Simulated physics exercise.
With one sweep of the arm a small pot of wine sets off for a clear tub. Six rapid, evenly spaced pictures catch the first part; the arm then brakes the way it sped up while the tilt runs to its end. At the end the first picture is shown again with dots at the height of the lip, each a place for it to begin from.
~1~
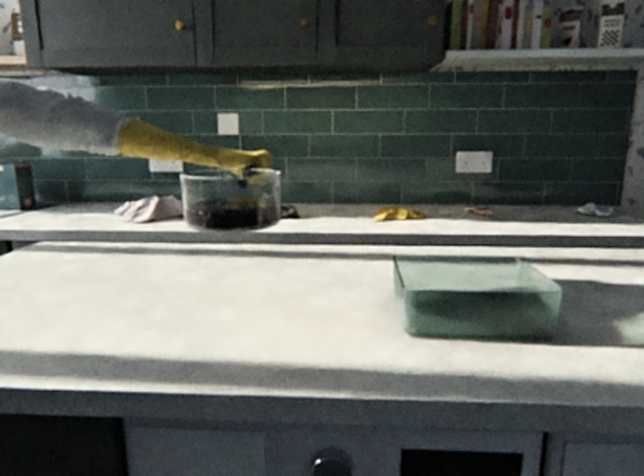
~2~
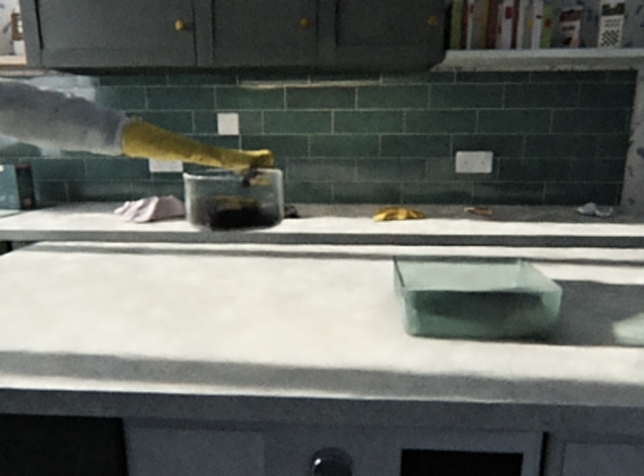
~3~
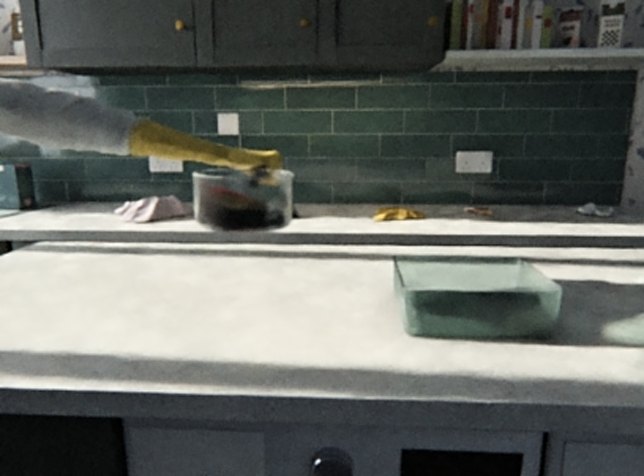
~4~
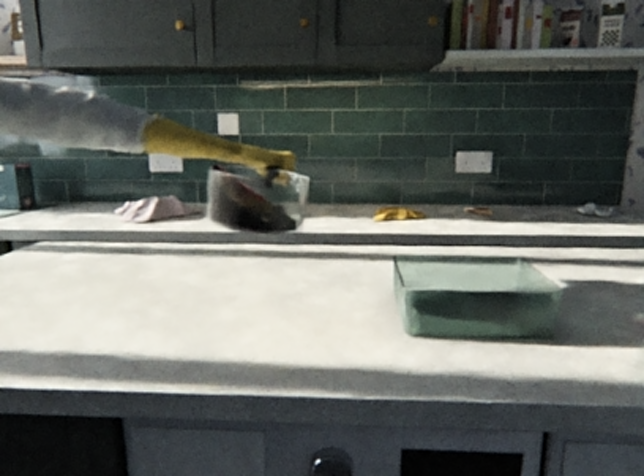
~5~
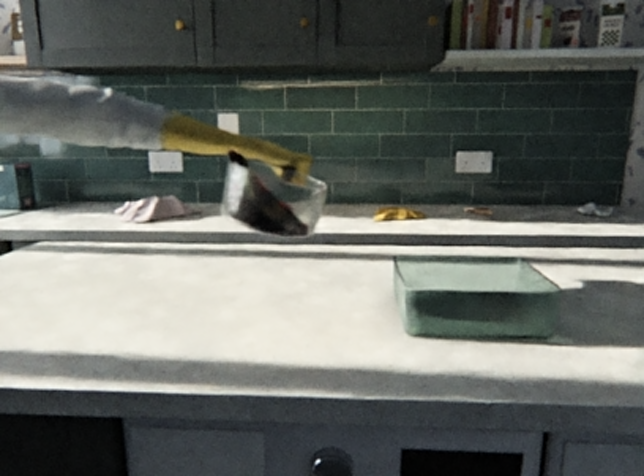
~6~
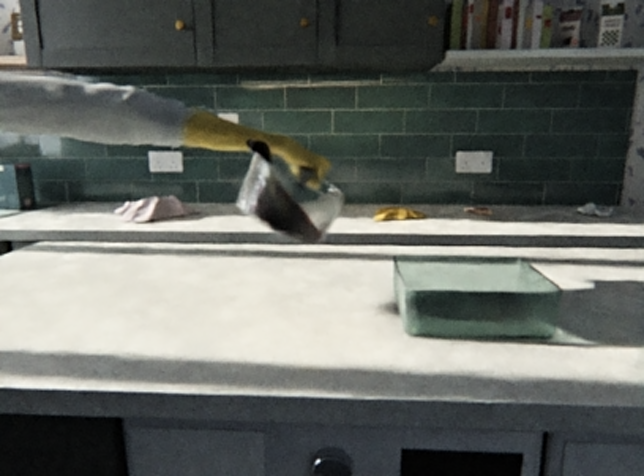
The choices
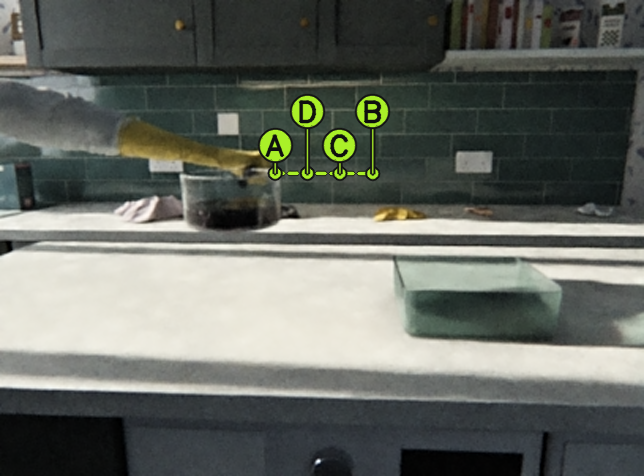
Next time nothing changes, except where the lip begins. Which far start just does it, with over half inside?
The limit is D.
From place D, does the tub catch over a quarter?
Yes, clearly.
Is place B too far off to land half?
No, that is safe.
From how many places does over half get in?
Three of them.
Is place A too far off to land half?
Yes, that goes wrong.
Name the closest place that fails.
That is place A.
On the marked copy, A at (275, 173); B at (372, 173); C at (339, 173); D at (307, 173).
If A is chosen, about 36 % lands in the tub, 54 % falls short and 10 % goes beside or beyond.
If B is chosen, about 78 % lands in the tub, 5 % falls short and 18 % goes beside or beyond.
If C is chosen, about 82 % lands in the tub, 6 % falls short and 12 % goes beside or beyond.
If D is chosen, about 64 % lands in the tub, 24 % falls short and 12 % goes beside or beyond.
